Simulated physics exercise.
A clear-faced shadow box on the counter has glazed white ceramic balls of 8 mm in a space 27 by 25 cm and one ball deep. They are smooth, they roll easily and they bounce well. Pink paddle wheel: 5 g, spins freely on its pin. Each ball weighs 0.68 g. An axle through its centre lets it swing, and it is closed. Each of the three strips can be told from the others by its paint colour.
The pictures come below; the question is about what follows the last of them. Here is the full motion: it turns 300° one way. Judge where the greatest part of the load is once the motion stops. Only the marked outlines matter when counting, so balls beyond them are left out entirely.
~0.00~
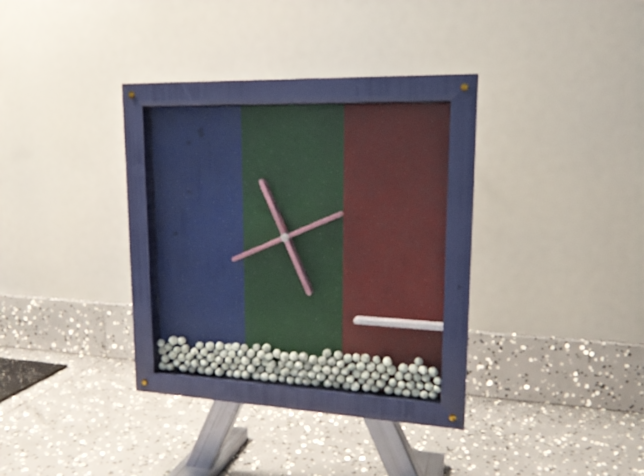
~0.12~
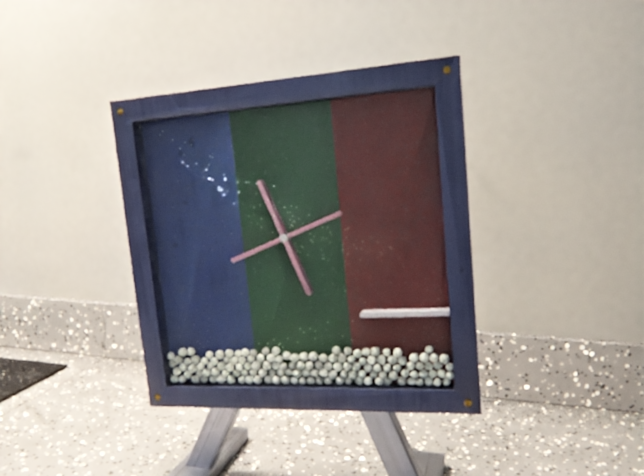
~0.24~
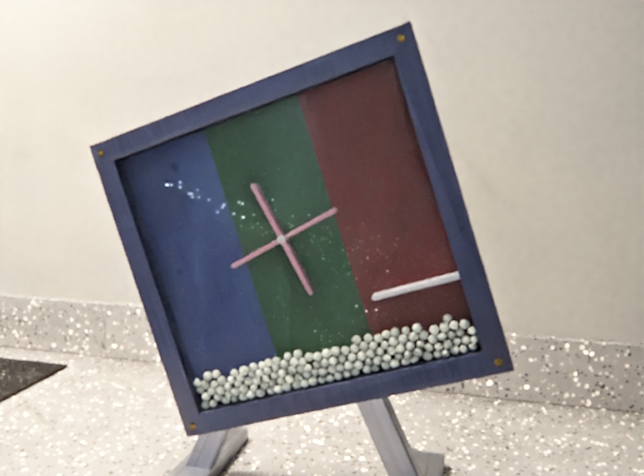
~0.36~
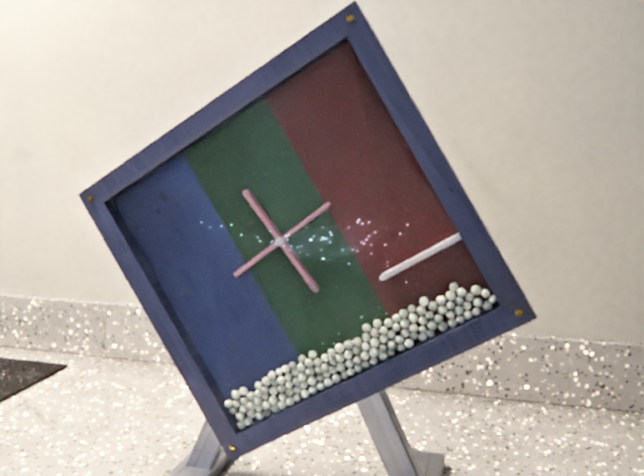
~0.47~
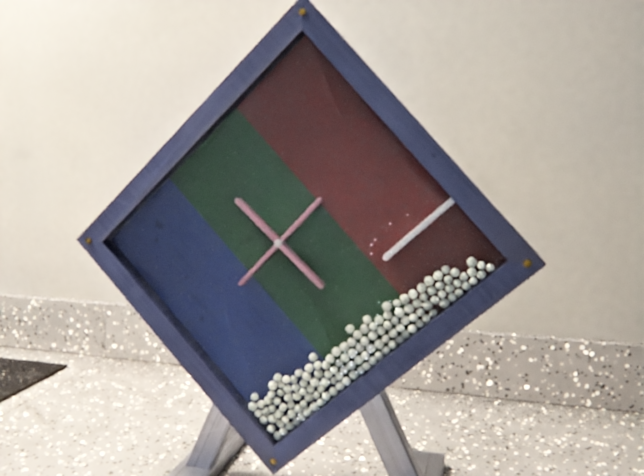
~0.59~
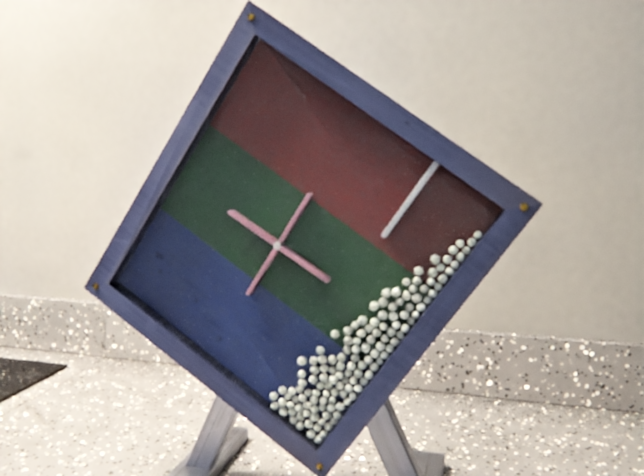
The greatest part is in the one marked red.
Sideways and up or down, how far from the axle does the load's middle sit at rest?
Offset approx. 8 cm right, 8 cm below.
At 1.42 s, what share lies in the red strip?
About 0 per cent.
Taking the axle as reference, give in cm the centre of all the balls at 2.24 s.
The middle sits around 4 cm right and 11 cm below.
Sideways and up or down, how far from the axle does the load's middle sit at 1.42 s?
6 cm right, 10 cm below.
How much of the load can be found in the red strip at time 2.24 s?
I'd say some 65 in a hundred.
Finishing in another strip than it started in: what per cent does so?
65 %.
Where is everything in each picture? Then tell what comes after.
The first picture shows level; about 140 balls; balls' middle (293, 367); highest (419, 362); pink paddle wheel (286, 237); red (394, 253), blue (199, 244), green (292, 248).
The second picture shows turned 6° anticlockwise; balls' middle (304, 367); highest (429, 350).
The third picture shows turned 18° anticlockwise; balls' middle (329, 364); highest (447, 318); wall ends (375, 297).
The fourth picture shows turned 31° anticlockwise; balls' middle (347, 358); highest (454, 287); pink paddle wheel (281, 241).
The fifth picture shows turned 43° anticlockwise; balls' middle (354, 355); highest (472, 262).
The sixth picture shows turned 56° anticlockwise; balls' middle (358, 355); highest (478, 235); pink paddle wheel (279, 245); red (349, 164), blue (240, 325), green (292, 248).
After 1.42 s, it stands 144° anticlockwise; the balls' middle is 6 cm right of and 10 cm below the centre; blue 100 %.
After 2.24 s, it has come round 232° anticlockwise; the balls' middle is 4 cm right of and 11 cm below the centre; red 65 %, blue 5 %, green 25 %.
After 2.94 s, it has come round 300° anticlockwise; the balls' middle is 8 cm right of and 8 cm below the centre; red 100 %.
At rest by 3.9 s, it has come round 300° anticlockwise; red 100 %, blue 0 %, green 0 %.
